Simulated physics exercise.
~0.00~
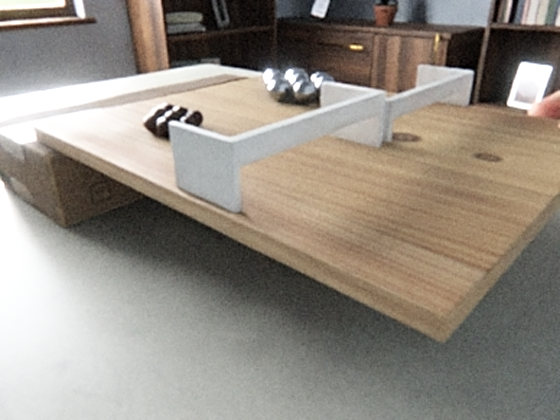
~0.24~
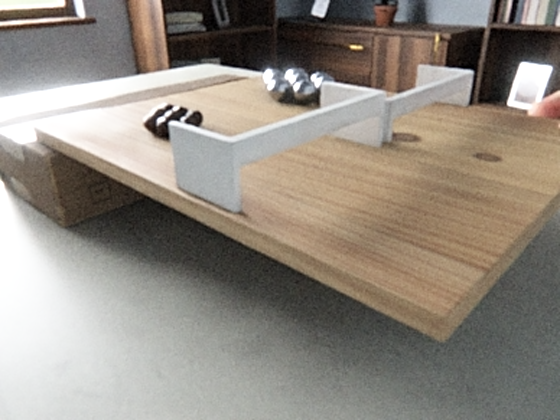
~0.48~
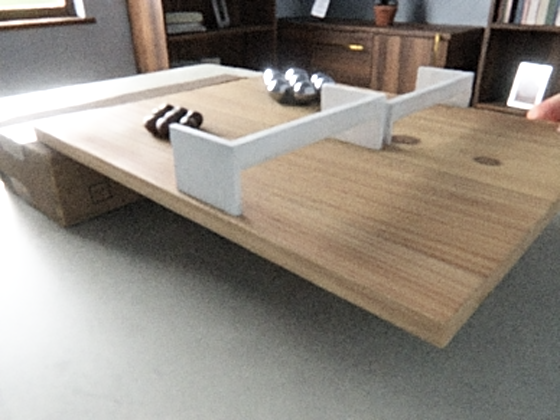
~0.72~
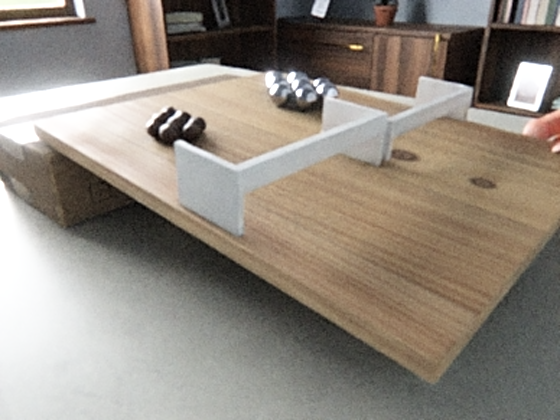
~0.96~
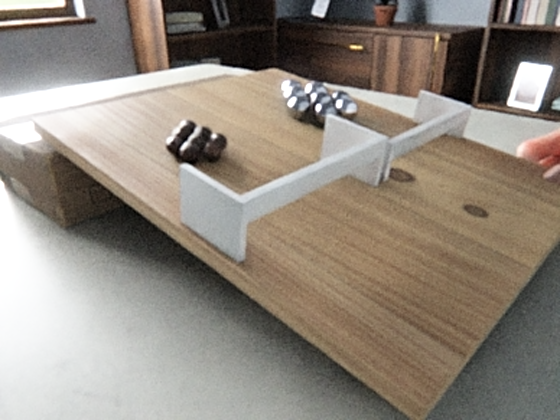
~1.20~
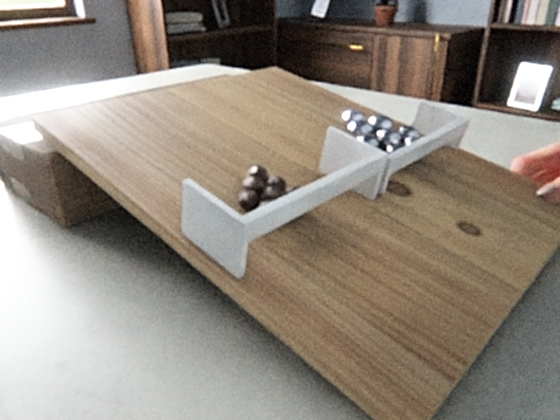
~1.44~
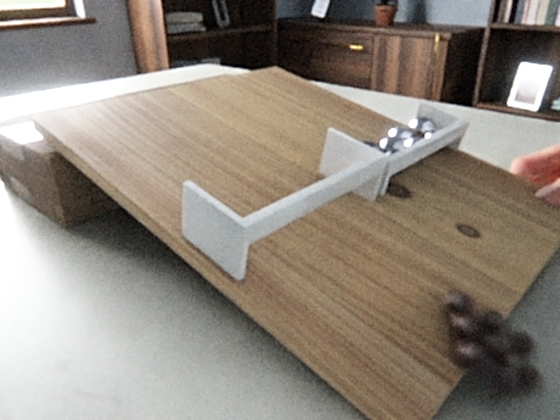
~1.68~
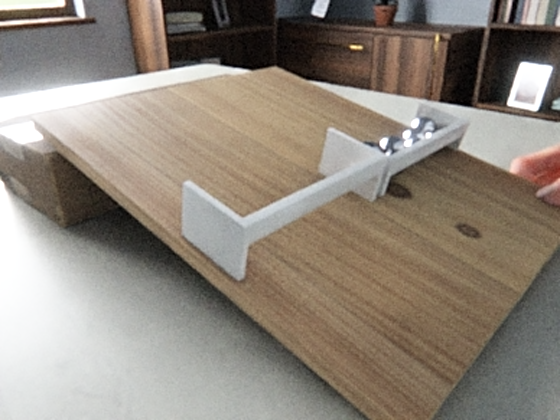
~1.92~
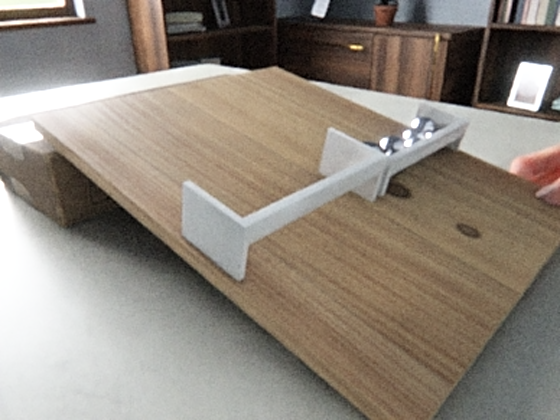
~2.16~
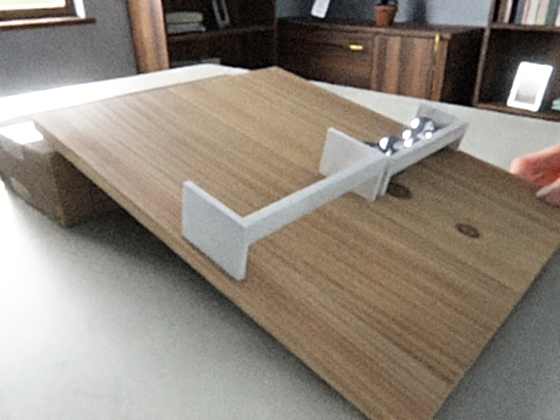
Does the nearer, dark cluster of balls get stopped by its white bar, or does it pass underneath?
The dark cluster passes under its bar and rolls away down the board, while the silver cluster farther back stays lodged against its own bar.
